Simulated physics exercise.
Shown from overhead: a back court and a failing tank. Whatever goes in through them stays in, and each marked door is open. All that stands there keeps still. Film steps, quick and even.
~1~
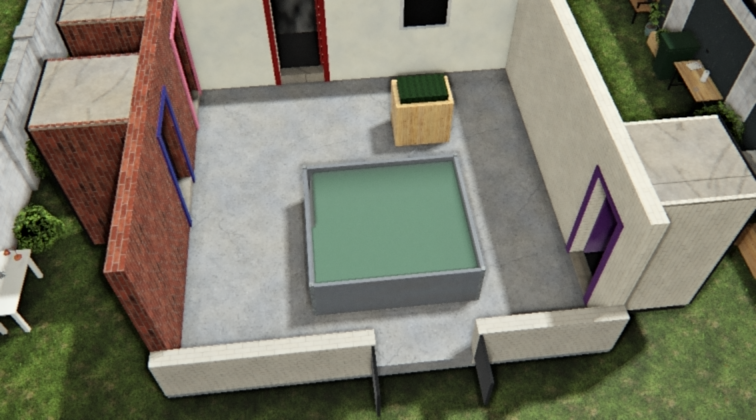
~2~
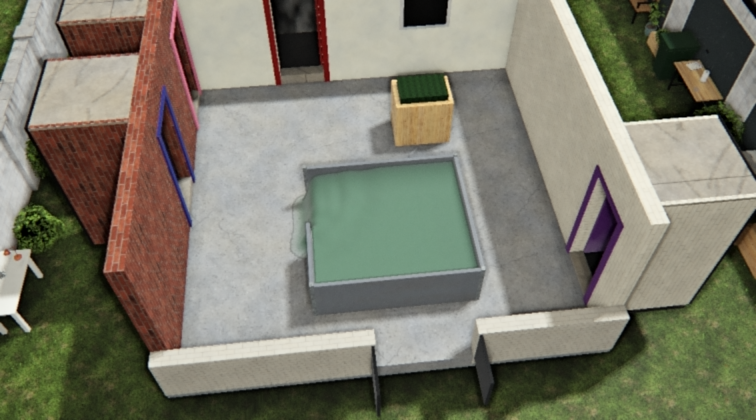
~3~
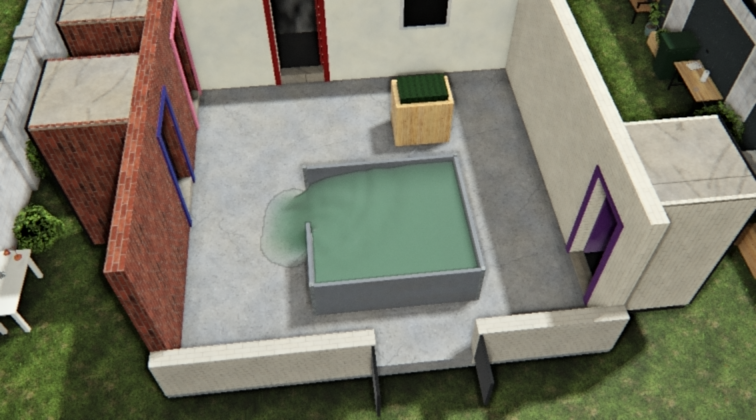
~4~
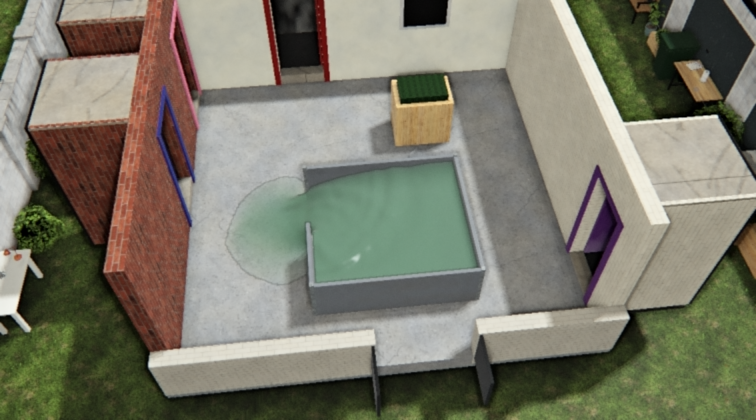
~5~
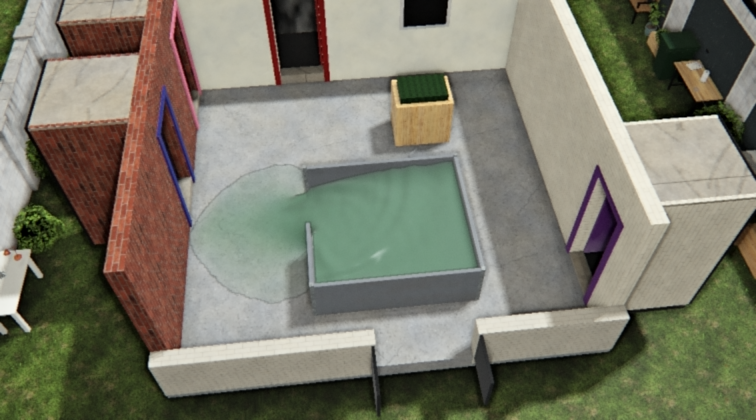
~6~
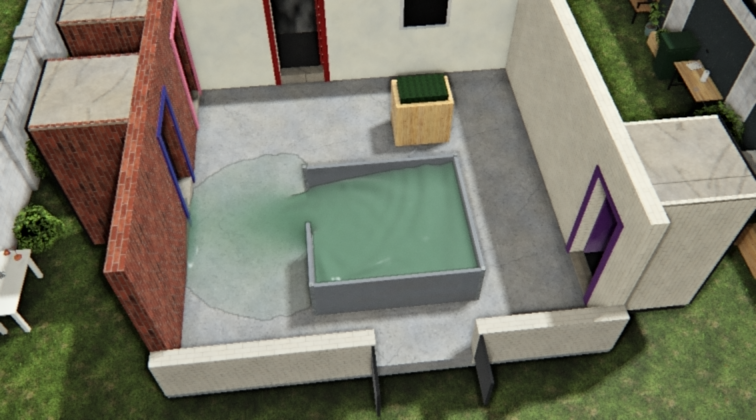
The footage shows a walled court seen from above, where a full grey tank of green water opens on its left side and water pours out, spreading across the paving in a widening rounded sheet to the brick wall.
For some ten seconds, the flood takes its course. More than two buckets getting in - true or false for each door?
Blue door: True; pink door: True; purple door: True; red door: False.
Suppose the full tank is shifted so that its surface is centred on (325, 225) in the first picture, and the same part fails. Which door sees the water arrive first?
Note: The blue door.
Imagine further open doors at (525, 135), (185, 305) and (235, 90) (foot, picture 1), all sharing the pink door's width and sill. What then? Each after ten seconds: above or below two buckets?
Stays below the line; crosses the line; crosses the line.
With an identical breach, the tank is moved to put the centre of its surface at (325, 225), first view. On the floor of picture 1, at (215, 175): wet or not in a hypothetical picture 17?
Soaked.
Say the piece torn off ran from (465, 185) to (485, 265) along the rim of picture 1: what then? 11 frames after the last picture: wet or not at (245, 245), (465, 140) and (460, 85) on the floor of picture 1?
In that order: No water, covered, wet.
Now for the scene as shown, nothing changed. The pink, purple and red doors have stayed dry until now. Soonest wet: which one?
My answer: The one in pink.
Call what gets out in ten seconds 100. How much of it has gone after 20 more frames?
Close to 40 per cent.
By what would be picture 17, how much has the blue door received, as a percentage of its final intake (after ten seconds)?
Estimate: Roughly 50 %.
A moment on, water covers 25 % of the floor; the blue door over two buckets in, the pink door not reached, the purple door not reached, the red door not reached.
Next, water covers 30 % of the floor; the blue door far over two buckets in, the pink door wet at the sill, nothing in, the purple door not reached, the red door not reached.
Then, water covers 50 % of the floor; the blue door far over two buckets in, the pink door over two buckets in, the purple door not reached, the red door wet at the sill, nothing in.
Later, water covers 85 % of the floor; the blue door far over two buckets in, the pink door far over two buckets in, the purple door over two buckets in, the red door wet at the sill, nothing in.
In the end, water covers 100 % of the floor; the blue door far over two buckets in, the pink door far over two buckets in, the purple door far over two buckets in, the red door wet at the sill, nothing in.
